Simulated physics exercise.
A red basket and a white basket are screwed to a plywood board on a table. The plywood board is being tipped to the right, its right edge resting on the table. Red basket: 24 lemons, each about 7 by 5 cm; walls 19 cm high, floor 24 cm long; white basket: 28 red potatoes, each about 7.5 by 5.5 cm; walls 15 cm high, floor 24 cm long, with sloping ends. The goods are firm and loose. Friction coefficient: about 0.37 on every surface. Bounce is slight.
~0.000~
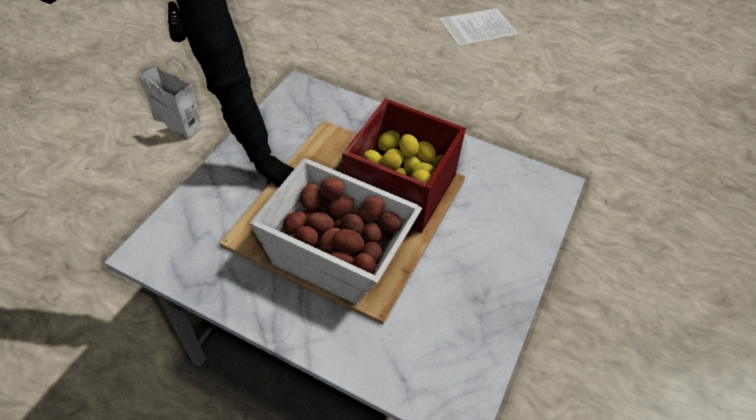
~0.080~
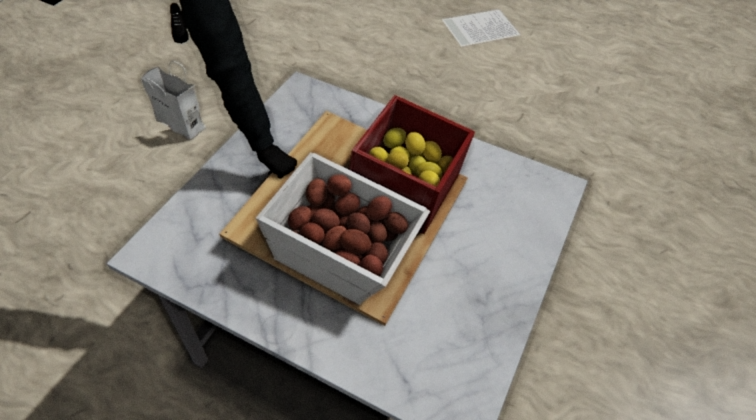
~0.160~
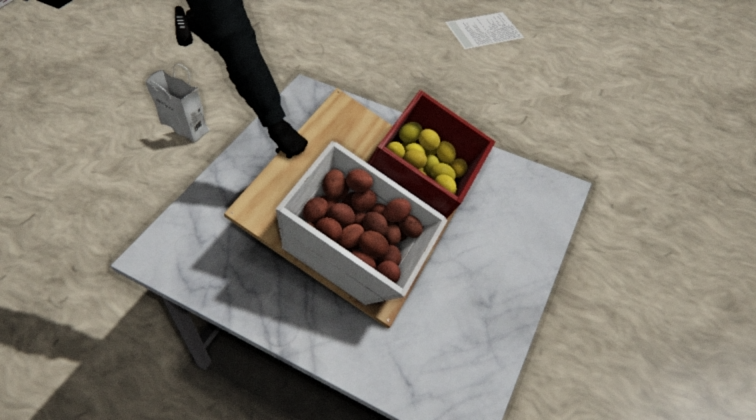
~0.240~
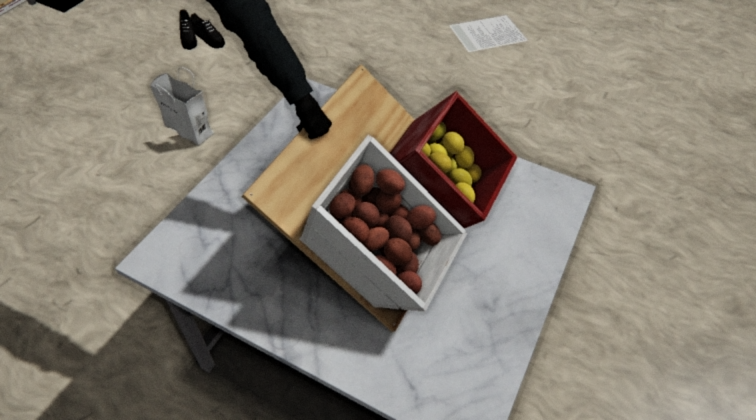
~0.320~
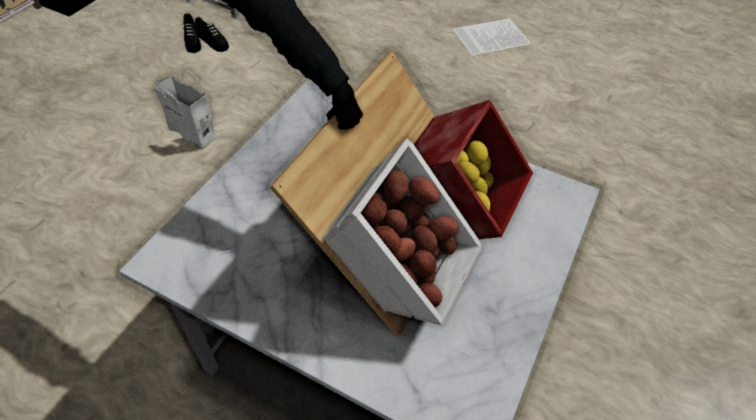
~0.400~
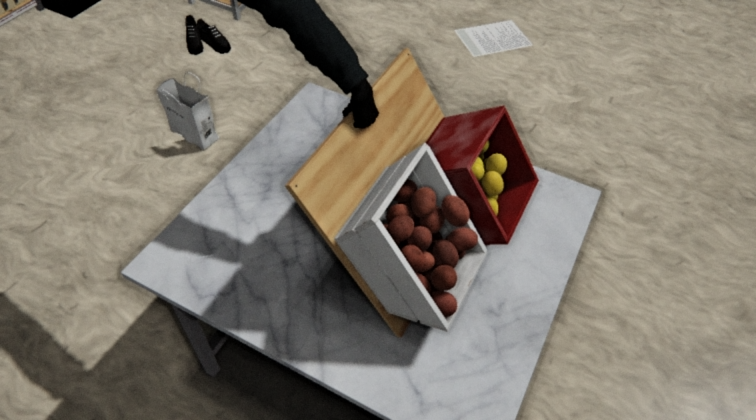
A black-sleeved arm lifts the left side of a wooden board on a marble-topped table, with a white basket of red potatoes and a red basket of yellow fruit on it. The board tilts steeply to the right, and the potatoes and fruit shift toward the lower side, still inside their baskets.
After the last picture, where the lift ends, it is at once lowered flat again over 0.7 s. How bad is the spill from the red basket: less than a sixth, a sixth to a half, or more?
Out of the red basket go under a sixth of the lemons.
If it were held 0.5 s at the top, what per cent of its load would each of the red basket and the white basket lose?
Then red basket 0, white basket 20 per cent.
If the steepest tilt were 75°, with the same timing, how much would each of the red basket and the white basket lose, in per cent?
Then red basket 30, white basket 80 per cent.
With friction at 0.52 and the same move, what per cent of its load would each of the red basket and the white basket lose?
In that case red basket 0, white basket 20 per cent.
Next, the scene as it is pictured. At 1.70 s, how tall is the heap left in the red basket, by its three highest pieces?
Some 15 cm.
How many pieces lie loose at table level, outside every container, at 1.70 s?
About 4.
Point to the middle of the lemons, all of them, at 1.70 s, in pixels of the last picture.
Around (426, 184).
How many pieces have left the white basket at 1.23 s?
Out by then, roughly: White basket 8.
After 0.61 s, tilt 43°; red basket 24 in, 0 out and white basket 25 in, 3 out.
After 0.87 s, tilt 14°; red basket 24 in, 0 out and white basket 21 in, 7 out.
After 1.23 s, tilt 0°; red basket 24 in, 0 out and white basket 21 in, 7 out.
When it is over (at 1.70 s), red basket 24 in, 0 out and white basket 21 in, 7 out. Asked share, 0 of 24, 0 per cent.
